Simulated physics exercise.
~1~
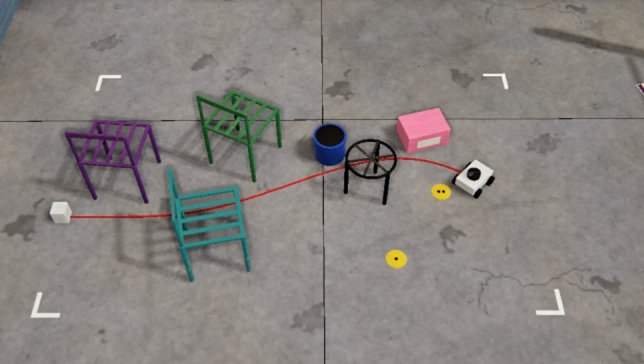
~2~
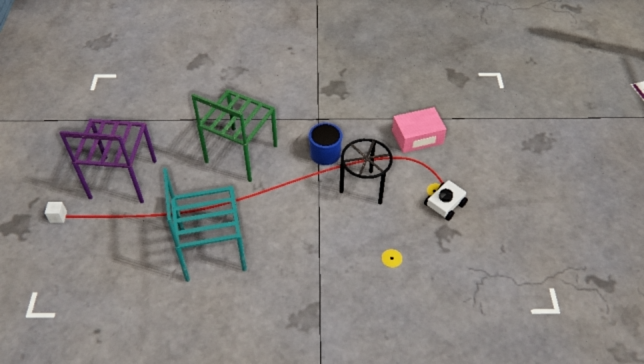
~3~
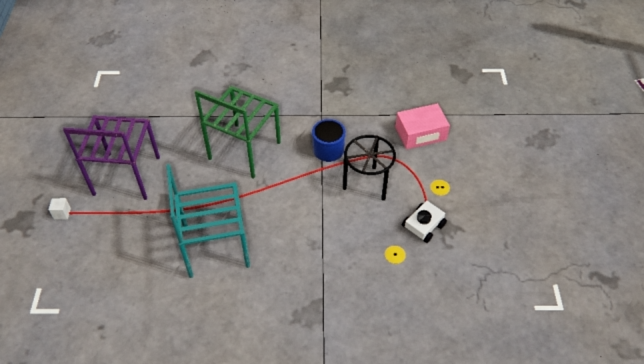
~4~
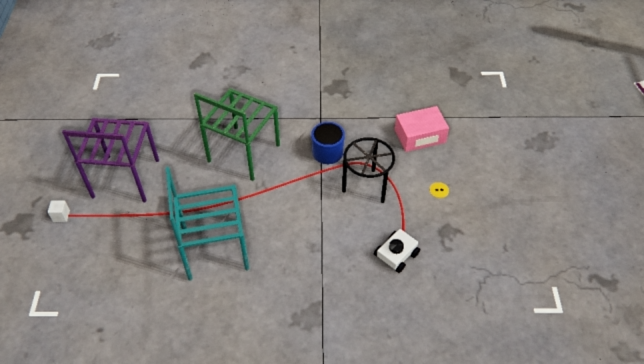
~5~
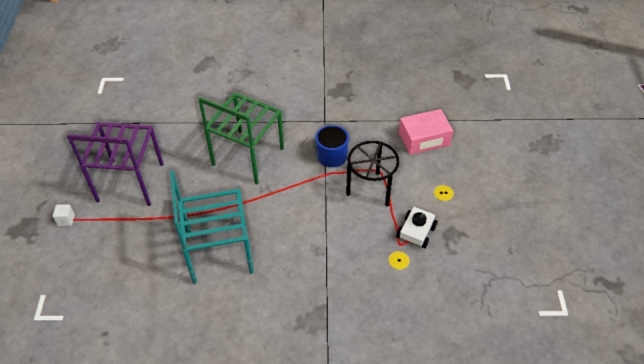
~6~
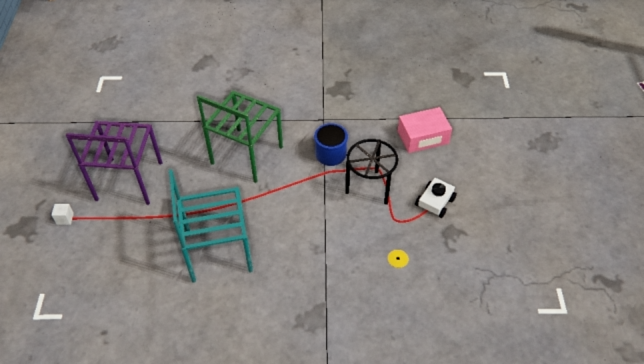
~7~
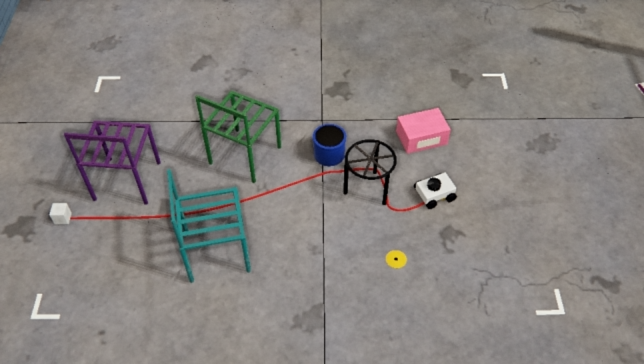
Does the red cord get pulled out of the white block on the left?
No, the cord stays attached to the white block, even after the cart has driven to the lower yellow mark and back.
